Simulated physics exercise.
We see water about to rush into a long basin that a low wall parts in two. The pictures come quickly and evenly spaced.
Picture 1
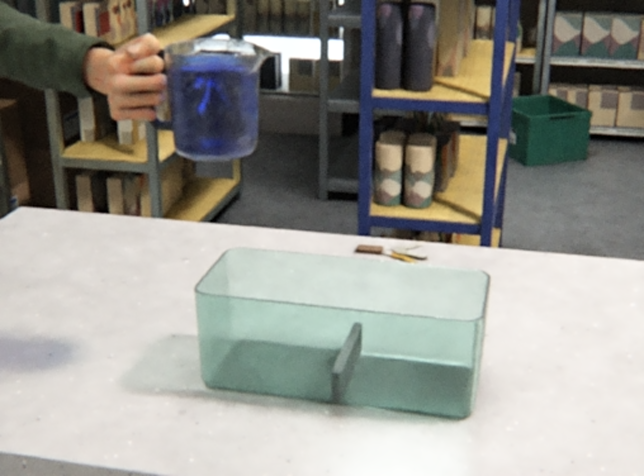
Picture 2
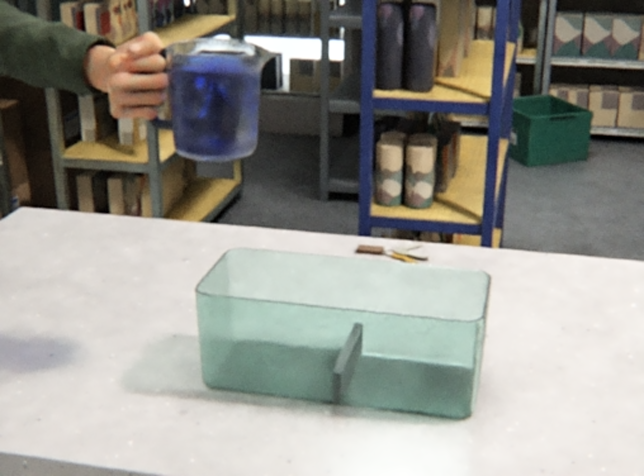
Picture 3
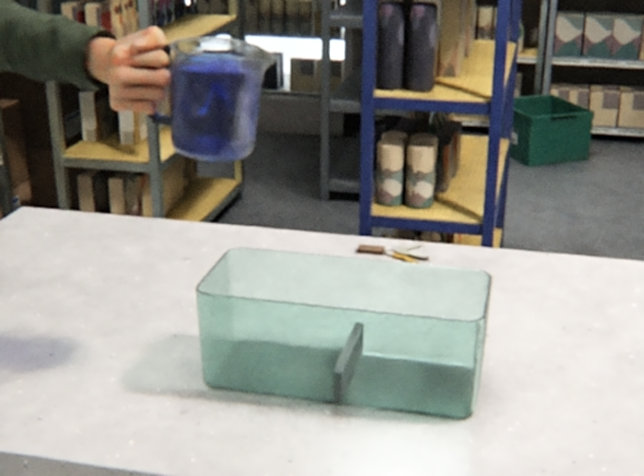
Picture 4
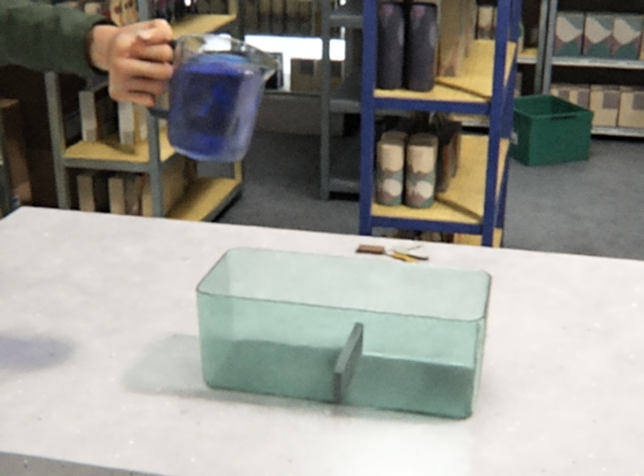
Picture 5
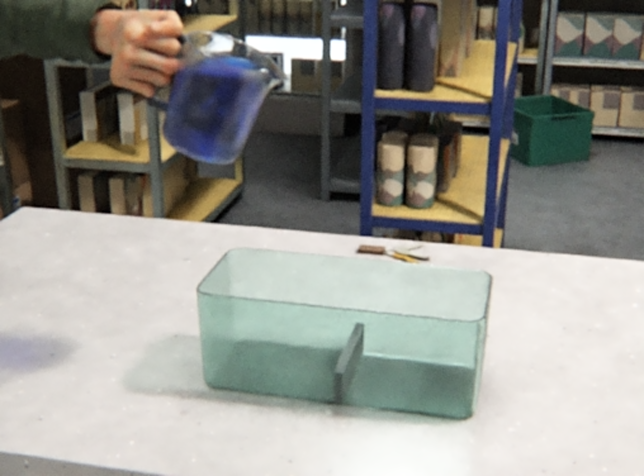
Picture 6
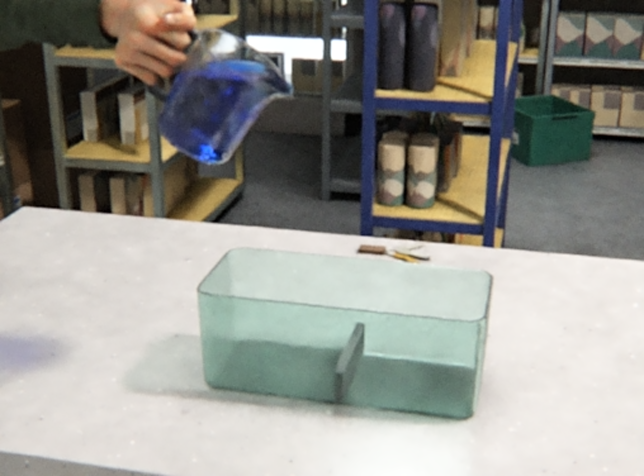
A hand tilts a clear jug of blue liquid rightward above a divided, greenish basin.
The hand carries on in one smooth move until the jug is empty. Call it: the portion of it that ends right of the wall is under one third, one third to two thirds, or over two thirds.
One third to two thirds.
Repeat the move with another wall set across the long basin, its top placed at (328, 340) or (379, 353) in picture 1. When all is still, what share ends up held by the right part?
80 per cent first, then 5 per cent.
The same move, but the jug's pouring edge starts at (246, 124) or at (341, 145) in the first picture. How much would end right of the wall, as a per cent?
Estimate: 10 per cent, then 95 per cent.
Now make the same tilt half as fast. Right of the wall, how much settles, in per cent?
It comes to around 60 per cent.
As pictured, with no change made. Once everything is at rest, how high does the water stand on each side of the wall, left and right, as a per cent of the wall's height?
Left 40 per cent, right 40.
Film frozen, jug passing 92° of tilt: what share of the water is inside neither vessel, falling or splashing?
Estimate: Some 35 per cent.
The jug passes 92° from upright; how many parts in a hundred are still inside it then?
55 per cent or so.
A moment on, the jug is tipped on its side and 57 per cent is still to pour, 2 is left of the wall and 9 right of it.
Next, the jug is tipped right over and 12 per cent is still to pour, 29 is left of the wall and 34 right of it.
Then the jug is tipped right over and 1 per cent is still to pour, 53 is left of the wall and 41 right of it.
Later the jug is tipped right over and 0 per cent is still to pour, 56 is left of the wall and 42 right of it.
In the end 56 per cent lies left of the wall, 42 right of it and 2 outside.
